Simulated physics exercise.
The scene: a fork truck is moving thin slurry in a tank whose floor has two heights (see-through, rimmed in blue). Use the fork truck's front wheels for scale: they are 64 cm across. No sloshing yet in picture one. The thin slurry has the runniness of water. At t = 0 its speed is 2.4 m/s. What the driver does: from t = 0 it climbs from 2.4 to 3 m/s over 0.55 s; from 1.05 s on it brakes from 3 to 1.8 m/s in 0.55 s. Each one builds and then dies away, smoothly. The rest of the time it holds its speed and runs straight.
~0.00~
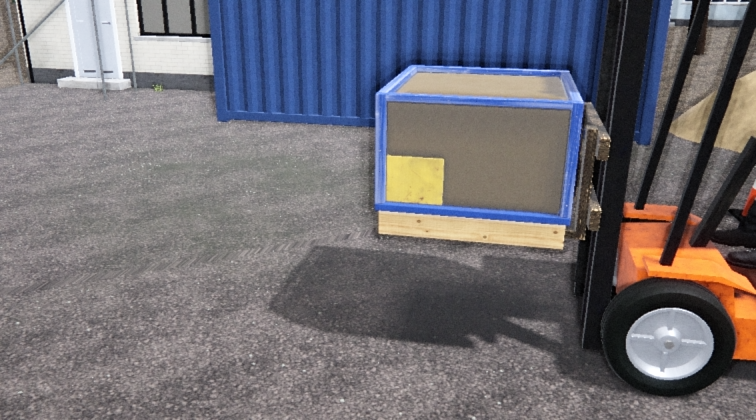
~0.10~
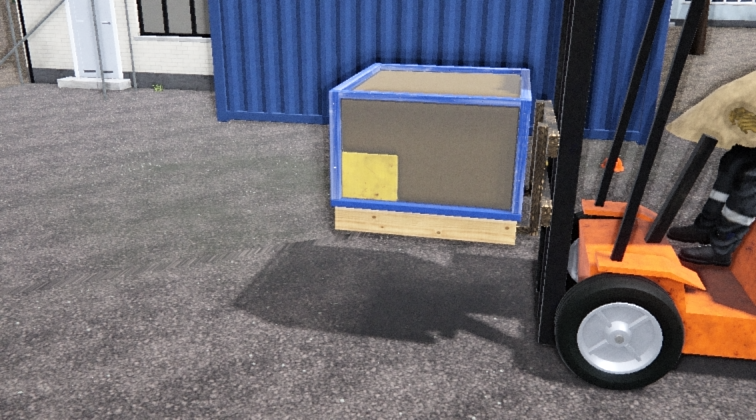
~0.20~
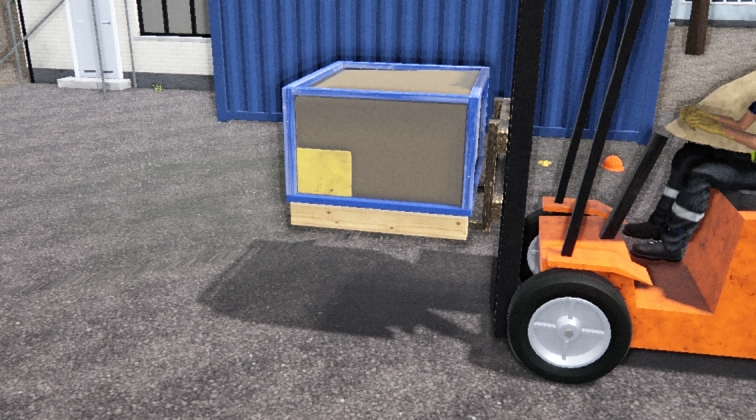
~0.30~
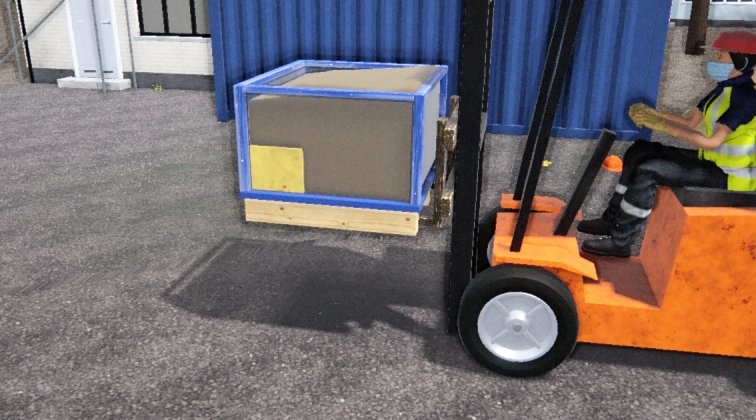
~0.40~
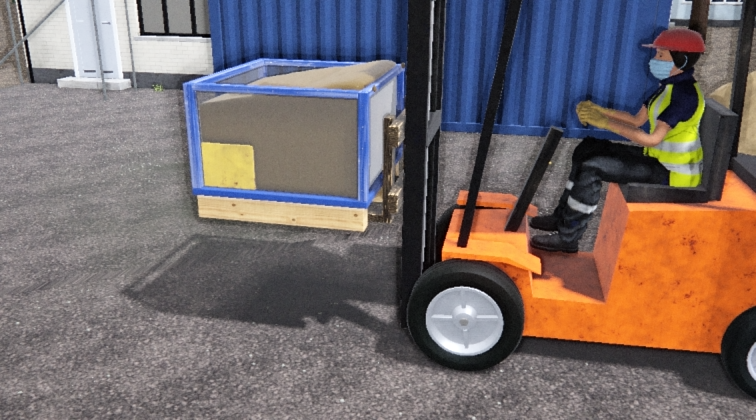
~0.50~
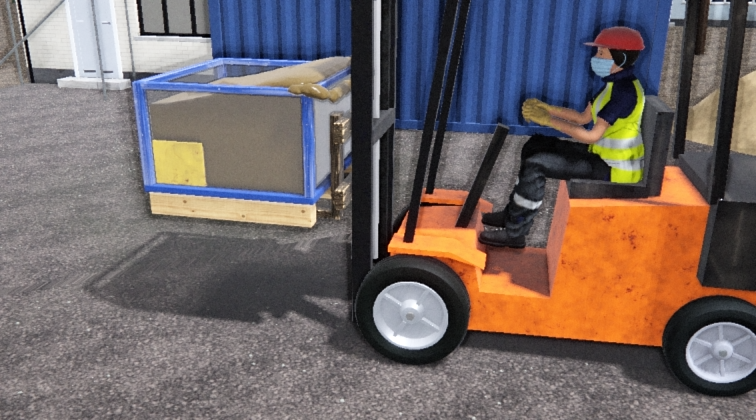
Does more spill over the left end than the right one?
Yes.
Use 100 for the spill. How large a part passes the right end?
20%.
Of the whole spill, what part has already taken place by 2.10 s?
80 %.
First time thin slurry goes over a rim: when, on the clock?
Around 0.7 seconds.
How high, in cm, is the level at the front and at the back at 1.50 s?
Front 62 cm, back 38 cm.
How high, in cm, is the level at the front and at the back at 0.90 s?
Front: 58 cm; back: 52 cm.
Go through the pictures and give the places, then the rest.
In the first frame, the thin slurry reaches (427, 73) at the front end; it reaches (549, 78) at the back end; no slope yet; edge of the step at (415, 158); the front is on the left, levels are read along the far wall; a wheel hub at (671, 349).
In the second frame, the thin slurry reaches (390, 71) at the front end; it reaches (509, 76) at the back end; no slope yet.
In the third frame, the thin slurry reaches (352, 69) at the front end; it reaches (468, 74) at the back end; hardly any slope.
In the fourth frame, the thin slurry reaches (312, 75) at the front end; it reaches (426, 67) at the back end; it is heaped 6° towards the right end.
In the fifth frame, the thin slurry reaches (272, 77) at the front end; it reaches (382, 61) at the back end; it is heaped 10° towards the right end.
In the sixth frame, the thin slurry reaches (230, 79) at the front end; it reaches (337, 57) at the back end; it is heaped 13° towards the right end; a wheel hub at (409, 320).
Then, 0.90 s in, it stands 52 cm high behind and 58 cm in front; 2 per cent has gone over the right end.
Then, 1.50 s in, it stands 38 cm high behind and 63 cm in front; 4 per cent has gone over the right end and the left end, a little elsewhere.
Then, 2.10 s in, it stands 60 cm high behind and 43 cm in front; 8 per cent has gone mostly over the left end, some over the right end.
Then, 4.59 s in, 11 per cent has gone over the left end, a little elsewhere; the left end has passed 7 per cent and the right end 2.
